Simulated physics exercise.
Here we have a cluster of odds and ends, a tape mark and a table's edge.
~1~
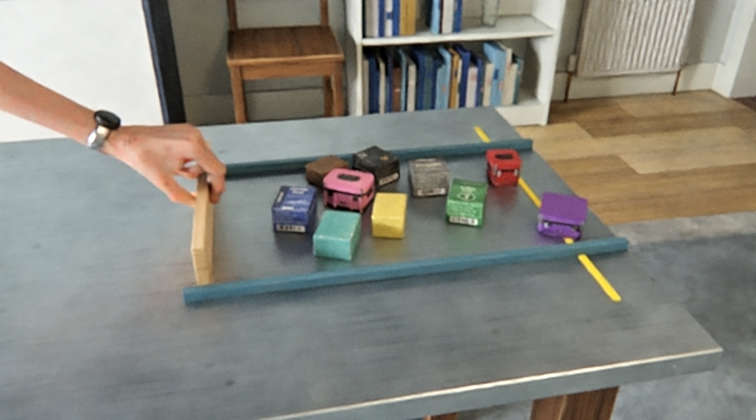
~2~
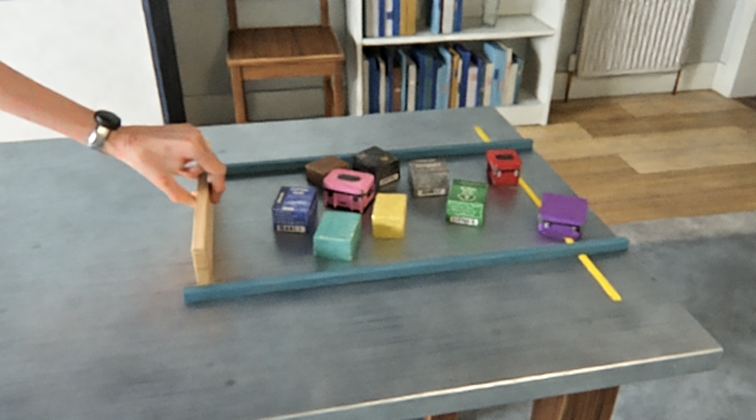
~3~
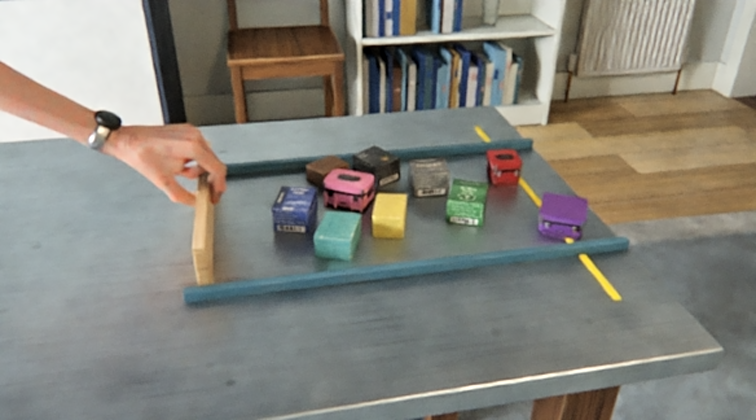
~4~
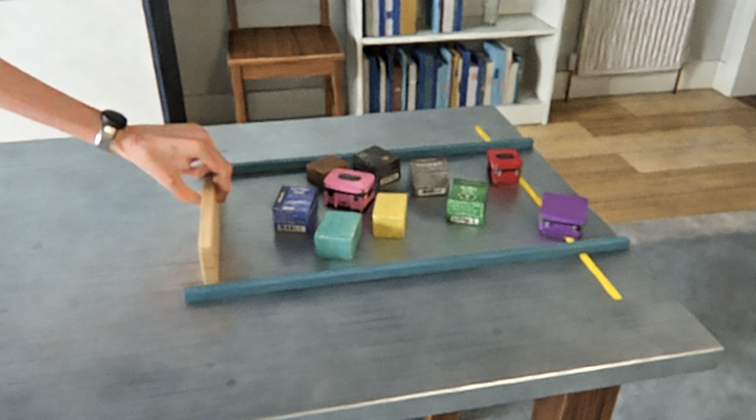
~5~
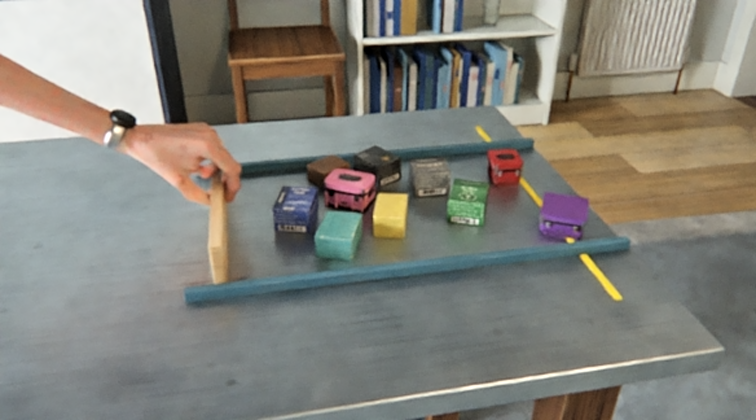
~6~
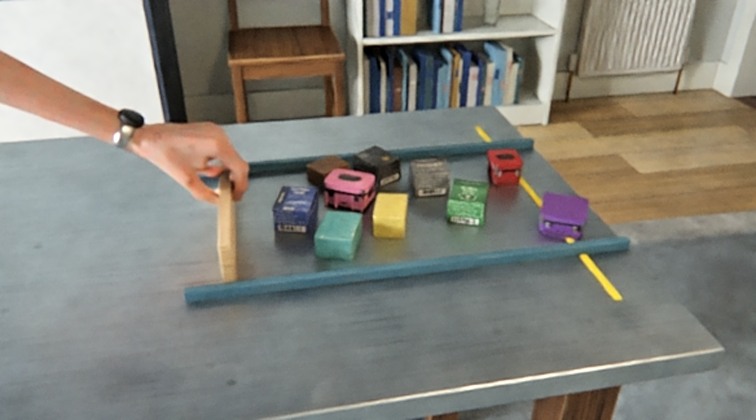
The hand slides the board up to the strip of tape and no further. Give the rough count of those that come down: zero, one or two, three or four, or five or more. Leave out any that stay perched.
Outcome: The number that fall off is five or more.
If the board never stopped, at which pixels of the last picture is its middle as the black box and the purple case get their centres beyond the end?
For the black box at (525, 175), for the purple case at (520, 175).
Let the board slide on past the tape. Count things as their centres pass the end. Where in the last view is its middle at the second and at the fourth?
Its middle is around (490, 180) and later (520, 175).
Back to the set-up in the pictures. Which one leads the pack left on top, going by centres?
The pink case ends nearest.
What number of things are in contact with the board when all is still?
In contact: 3.
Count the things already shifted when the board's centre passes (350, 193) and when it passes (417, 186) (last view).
7 and 9.
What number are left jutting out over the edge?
That would be 1.
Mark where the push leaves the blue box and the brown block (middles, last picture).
The blue box stops around (552, 186); the brown block around (526, 158).
Early on, none off yet; purple case at rest near (563, 216); red case at rest near (504, 168); green box at rest near (468, 202).
A while later, none off yet; purple case at rest near (563, 216); red case travelled about its own width near (522, 164); green box travelled about its own width near (502, 199).
Further along, one off so far; purple case travelled about its own width near (593, 219); red case on its side near (585, 218); green box travelled well along near (563, 180).
Finally, the number that fall off is five or more; lost, yellow block, black box, grey box, green box, red case and purple case.
